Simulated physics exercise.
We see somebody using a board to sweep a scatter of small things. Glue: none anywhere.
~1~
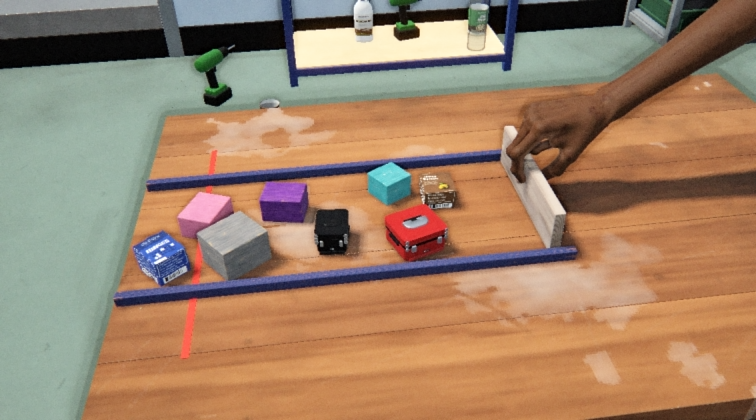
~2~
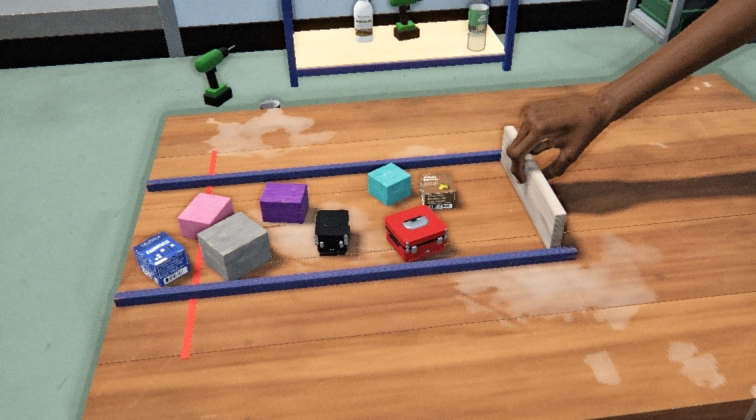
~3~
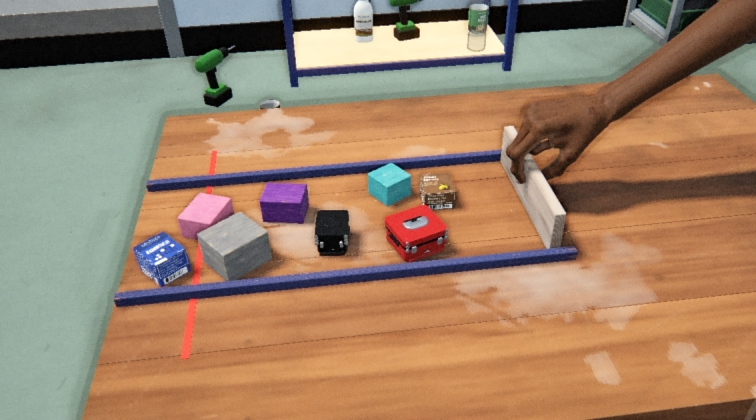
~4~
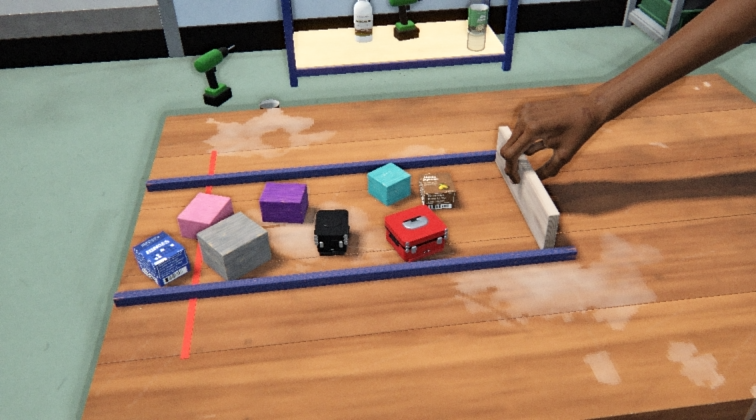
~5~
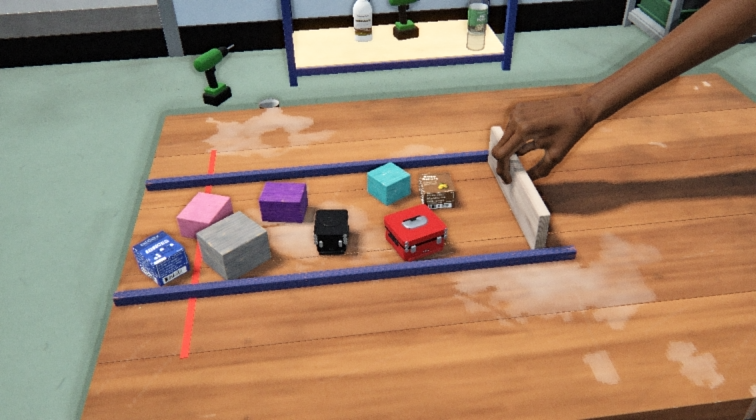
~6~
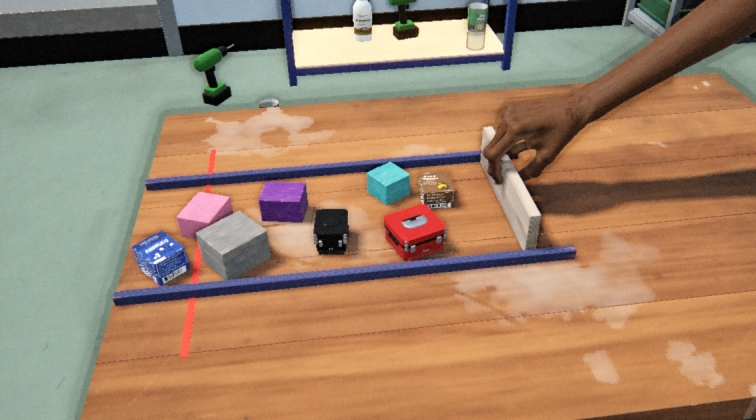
On a wooden workbench, a hand holding an upright board still, then sliding it slightly left toward scattered blocks and small boxes.
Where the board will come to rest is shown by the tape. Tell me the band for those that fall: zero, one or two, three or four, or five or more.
The fallen count comes to three or four.
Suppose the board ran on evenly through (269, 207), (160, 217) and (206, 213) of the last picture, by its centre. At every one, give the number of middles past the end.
1; 5; 3.
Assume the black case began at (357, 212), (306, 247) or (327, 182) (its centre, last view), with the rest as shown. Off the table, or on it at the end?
Stays put; stays put; stays put.
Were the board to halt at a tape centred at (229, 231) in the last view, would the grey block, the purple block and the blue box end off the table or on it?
Here the grey block ends up off; the purple block is not lost; last, the blue box ends up off.
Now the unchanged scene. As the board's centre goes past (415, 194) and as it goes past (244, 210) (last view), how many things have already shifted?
So far 3, and 8 at the second.
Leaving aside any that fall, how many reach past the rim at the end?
I count 2 overhanging.
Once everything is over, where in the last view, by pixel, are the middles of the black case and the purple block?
One ends up near (130, 253) and the other near (144, 215).
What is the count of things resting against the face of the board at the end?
It's touching 3 at the end.
Soon after, none off yet; blue box at rest near (161, 258); pink block at rest near (206, 216); grey block at rest near (234, 246).
Then, none off yet; blue box moved a little near (139, 262); pink block moving near (195, 216); grey block moved about its own width near (183, 248).
At rest, the number that fall off is three or four; fallen, grey block, pink block and blue box.
